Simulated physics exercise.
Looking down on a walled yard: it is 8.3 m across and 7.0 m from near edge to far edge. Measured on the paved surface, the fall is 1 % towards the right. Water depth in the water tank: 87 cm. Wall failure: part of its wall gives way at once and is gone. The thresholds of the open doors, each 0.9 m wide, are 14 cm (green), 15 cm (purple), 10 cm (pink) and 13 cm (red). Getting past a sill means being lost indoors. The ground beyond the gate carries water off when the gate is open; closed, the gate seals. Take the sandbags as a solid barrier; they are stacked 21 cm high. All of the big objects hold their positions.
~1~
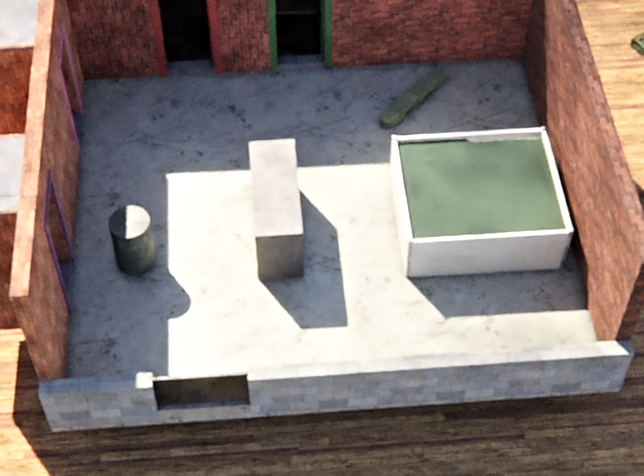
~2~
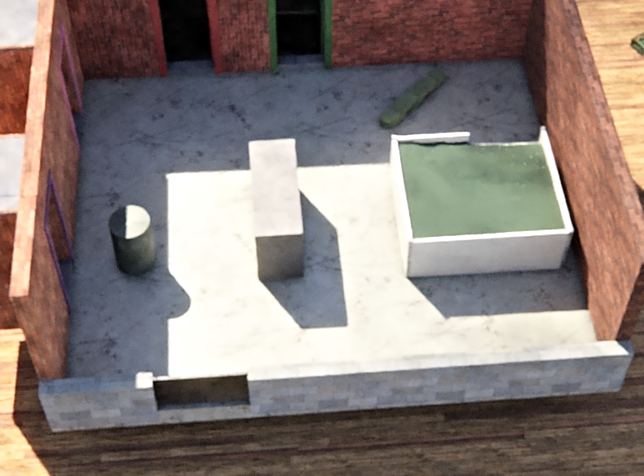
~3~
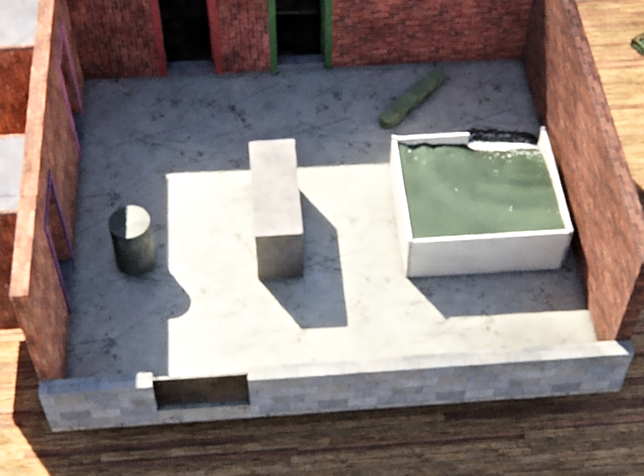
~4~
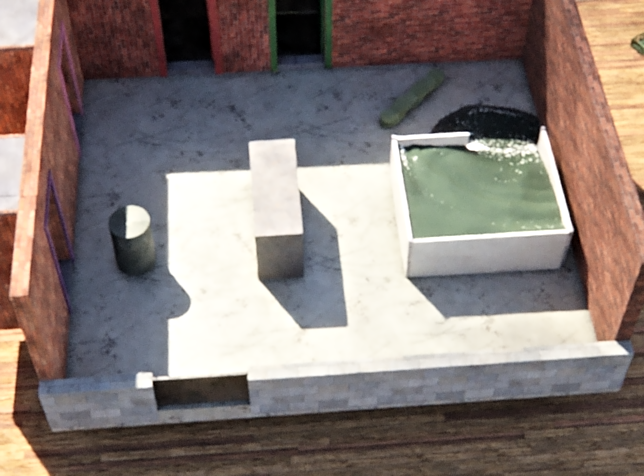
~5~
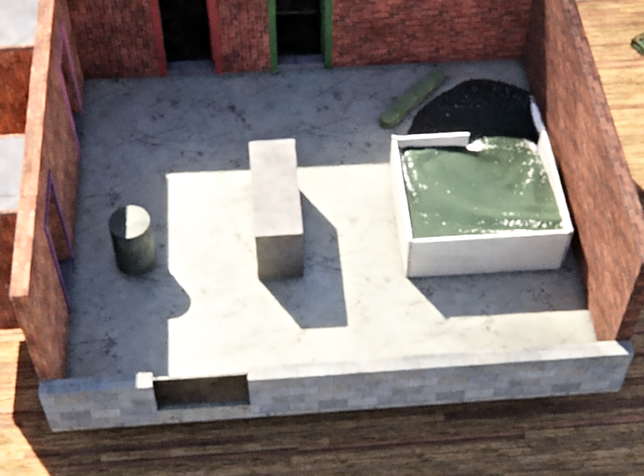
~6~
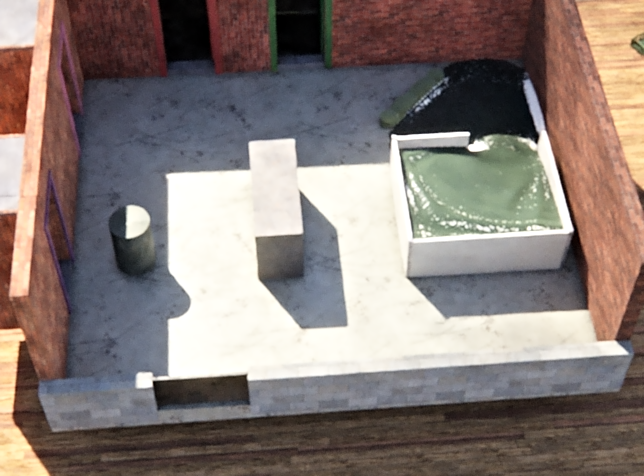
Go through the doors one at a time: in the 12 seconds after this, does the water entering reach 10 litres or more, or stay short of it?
Going through them: The green door stays short; the purple door stays short; the pink door reaches it; the red door stays short.
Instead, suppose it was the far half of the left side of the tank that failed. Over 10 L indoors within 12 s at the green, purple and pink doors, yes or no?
Then: Green beyond it, purple short of it, pink beyond it.
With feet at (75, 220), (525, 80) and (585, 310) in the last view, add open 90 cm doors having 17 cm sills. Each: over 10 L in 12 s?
In sequence the answers are less than that, more than that and less than that.
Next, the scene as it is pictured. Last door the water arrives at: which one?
That's the purple door.
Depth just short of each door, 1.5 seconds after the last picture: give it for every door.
Depths in cm: Green 6, purple 0, pink 0, red 0.
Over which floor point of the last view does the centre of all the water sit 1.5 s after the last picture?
Around (474, 160).
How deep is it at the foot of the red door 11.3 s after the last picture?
Reading: Close to 7.0 cm.
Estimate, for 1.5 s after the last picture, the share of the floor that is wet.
Near 20 per cent is wet.
Then, 0.7 s after the last picture water covers 15 % of the floor and is deepest (76 cm) near (513, 62); green door not reached, purple door not reached, pink door not reached, red door not reached.
Then, 1.5 s after the last picture water covers 20 % of the floor and is deepest (64 cm) near (504, 63); green door 6 cm at the sill, 0 L in, purple door not reached, pink door not reached, red door not reached.
Then, 2.8 s after the last picture water covers 50 % of the floor and is deepest (42 cm) near (476, 64); green door 7 cm at the sill, 0 L in, purple door not reached, pink door not reached, red door 5 cm at the sill, 0 L in.
Then, 6.3 s after the last picture water covers 85 % of the floor and is deepest (26 cm) near (513, 62); green door 3 cm at the sill, 0 L in, purple door 9 cm at the sill, 0 L in, pink door 14 cm at the sill, 57 L in, red door 3 cm at the sill, 0 L in.
Then, 11.3 s after the last picture water covers 100 % of the floor and is deepest (17 cm) near (604, 368); green door 8 cm at the sill, 0 L in, purple door 6 cm at the sill, 0 L in, pink door 6 cm at the sill, 73 L in, red door 7 cm at the sill, 0 L in.
